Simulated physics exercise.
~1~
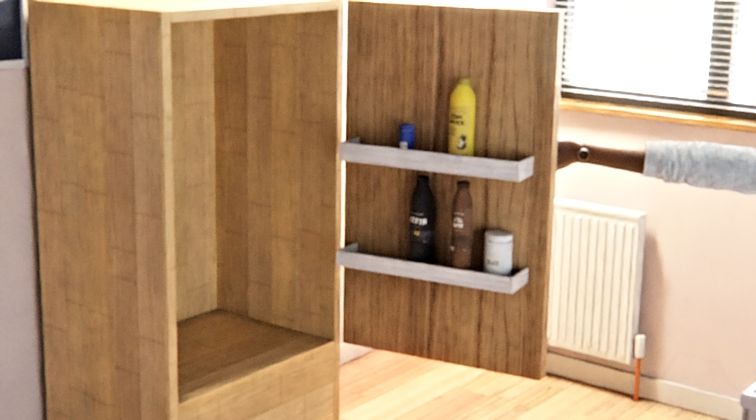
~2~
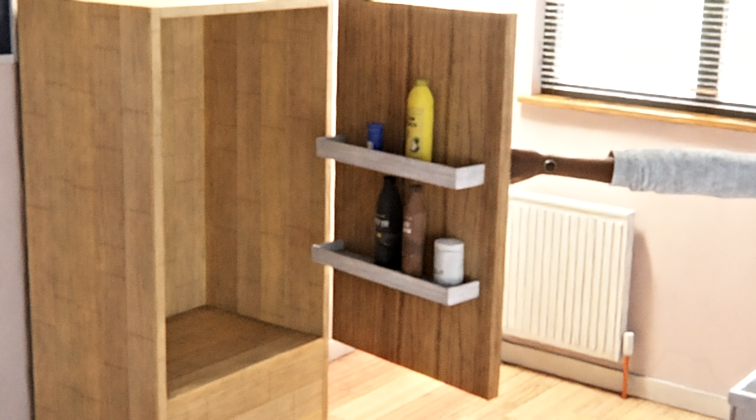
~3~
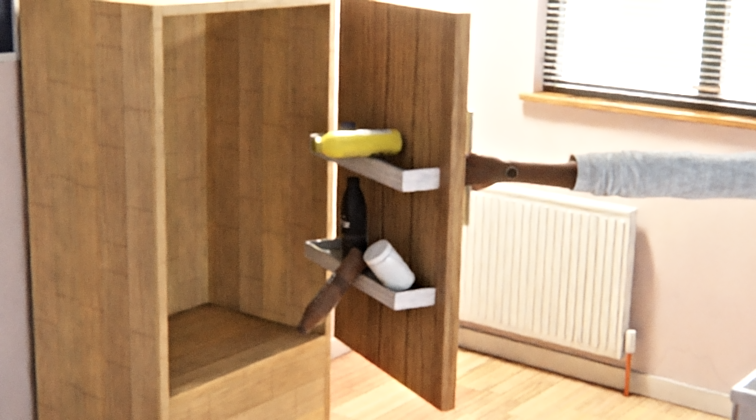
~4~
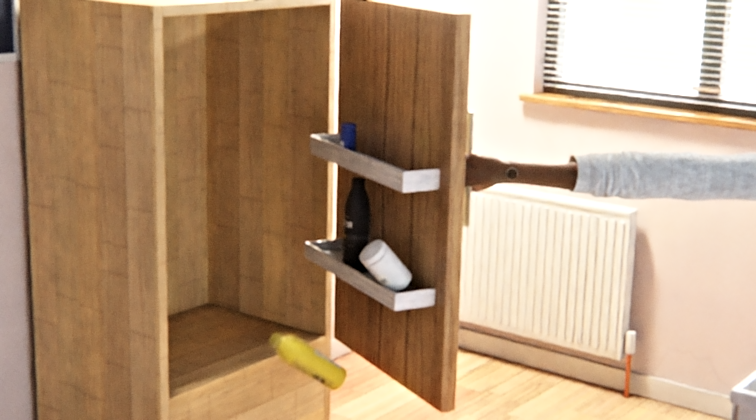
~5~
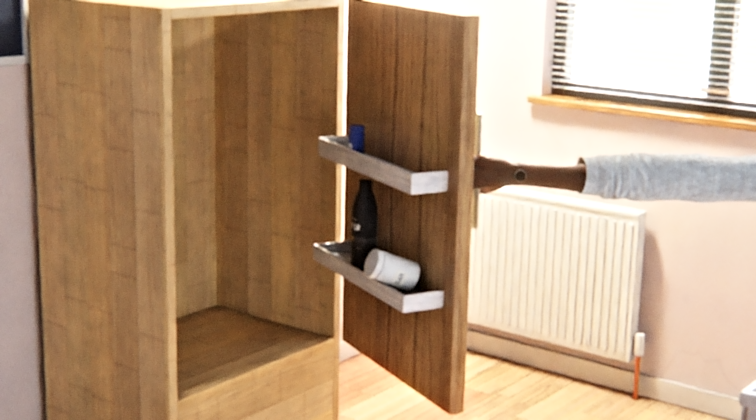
An arm in a pale blue sleeve pushed a cupboard door partway towards shut, and when it stopped, the brown and yellow bottles toppled out of the racks, while the white jar tipped onto its side and the black bottle and blue shaker stayed upright.
